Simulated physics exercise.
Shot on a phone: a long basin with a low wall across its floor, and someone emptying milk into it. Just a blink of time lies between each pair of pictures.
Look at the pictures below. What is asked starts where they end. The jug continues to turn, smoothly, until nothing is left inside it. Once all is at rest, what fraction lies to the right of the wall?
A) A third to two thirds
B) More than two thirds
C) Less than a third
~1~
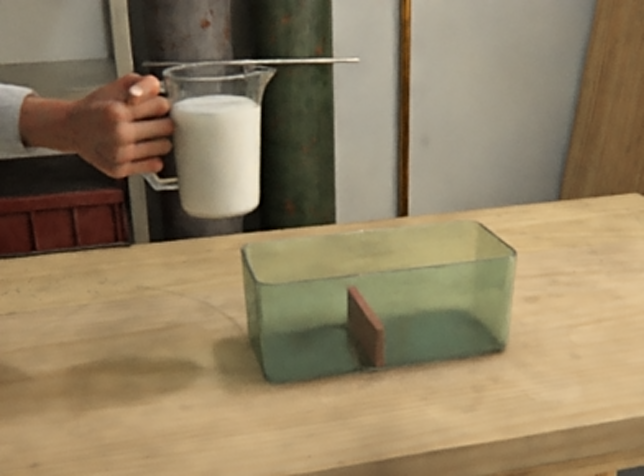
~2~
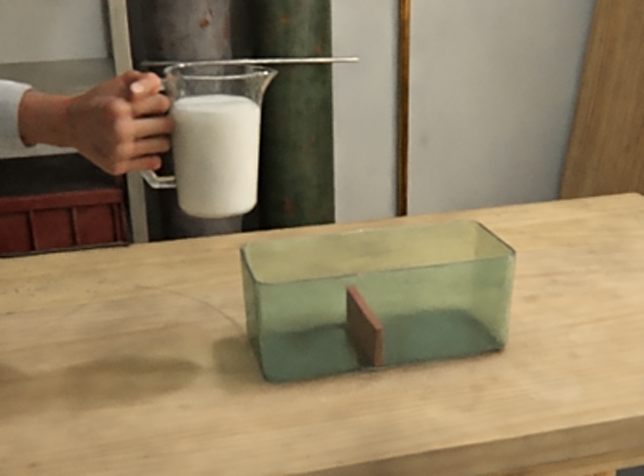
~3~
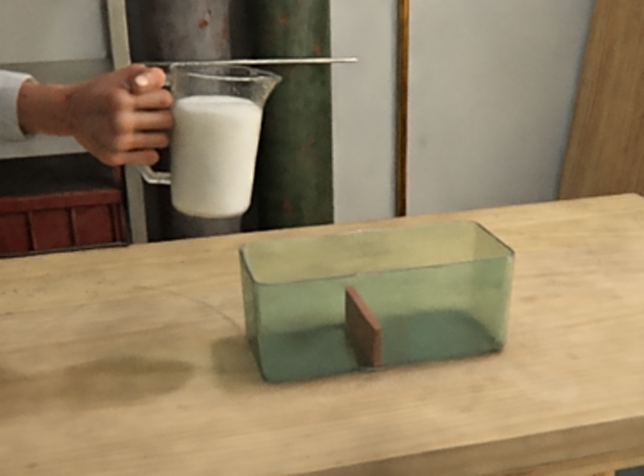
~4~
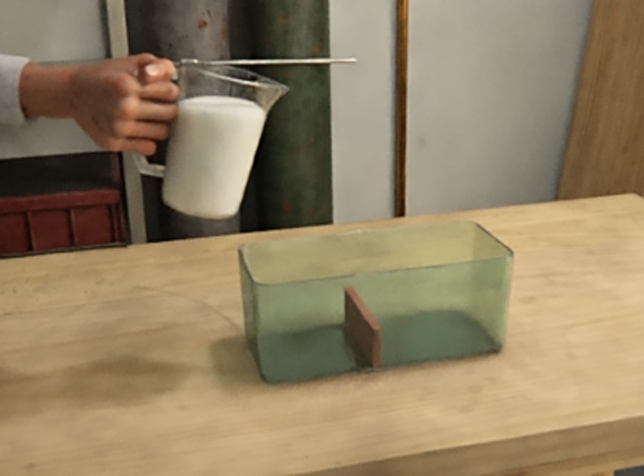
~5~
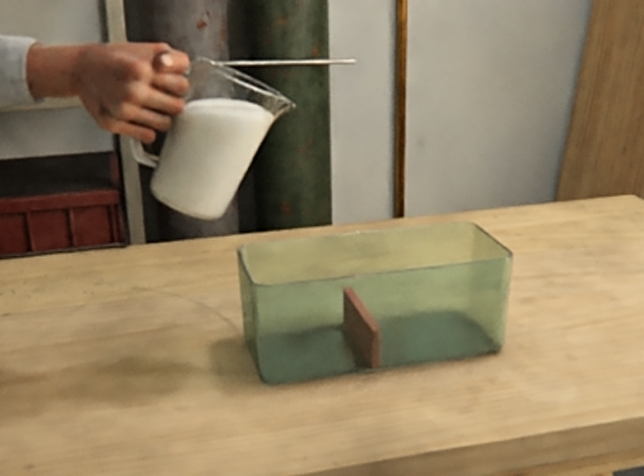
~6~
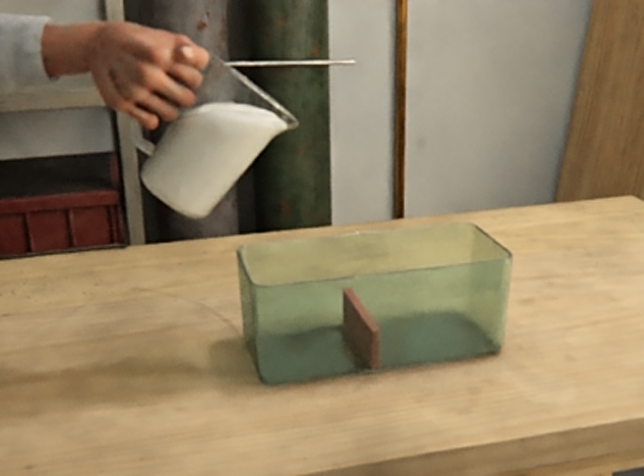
C, less than a third.
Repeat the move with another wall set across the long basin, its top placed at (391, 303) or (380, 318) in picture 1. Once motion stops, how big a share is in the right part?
5 %, then 20 %.
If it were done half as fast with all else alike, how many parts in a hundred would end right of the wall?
Near 20 in a hundred.
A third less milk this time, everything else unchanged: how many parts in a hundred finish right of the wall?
Result: Around 10 per cent.
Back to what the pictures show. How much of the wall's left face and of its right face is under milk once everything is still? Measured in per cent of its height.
About 60 per cent on the left and 10 per cent on the right.
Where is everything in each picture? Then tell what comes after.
Tilt 0°; pouring edge (276, 69); surface from (170, 106) to (255, 100); the long basin's rim runs from (249, 266) to (497, 238); the wall's top is at (365, 307), in the first frame.
Tilt 2°; pouring edge (277, 70); surface from (170, 105) to (255, 101), in the second frame.
Tilt 7°; pouring edge (282, 77); surface from (173, 103) to (258, 103), in the third frame.
Tilt 16°; pouring edge (289, 88); surface from (175, 106) to (263, 106), in the fourth frame.
Tilt 27°; pouring edge (296, 104); surface from (170, 132) to (270, 111), in the fifth frame.
Tilt 40°; pouring edge (301, 124); surface from (161, 139) to (280, 115), in the sixth frame.
A moment on, the jug is tipped right over and 66 per cent is still to pour, 10 is left of the wall and 2 right of it.
Next, the jug is tipped right over and 22 per cent is still to pour, 54 is left of the wall and 4 right of it.
Then the jug is tipped right over and 4 per cent is still to pour, 71 is left of the wall and 13 right of it.
Later the jug is tipped right over and 0 per cent is still to pour, 79 is left of the wall and 14 right of it.
Finally, 79 per cent lies left of the wall, 14 right of it and 6 outside.
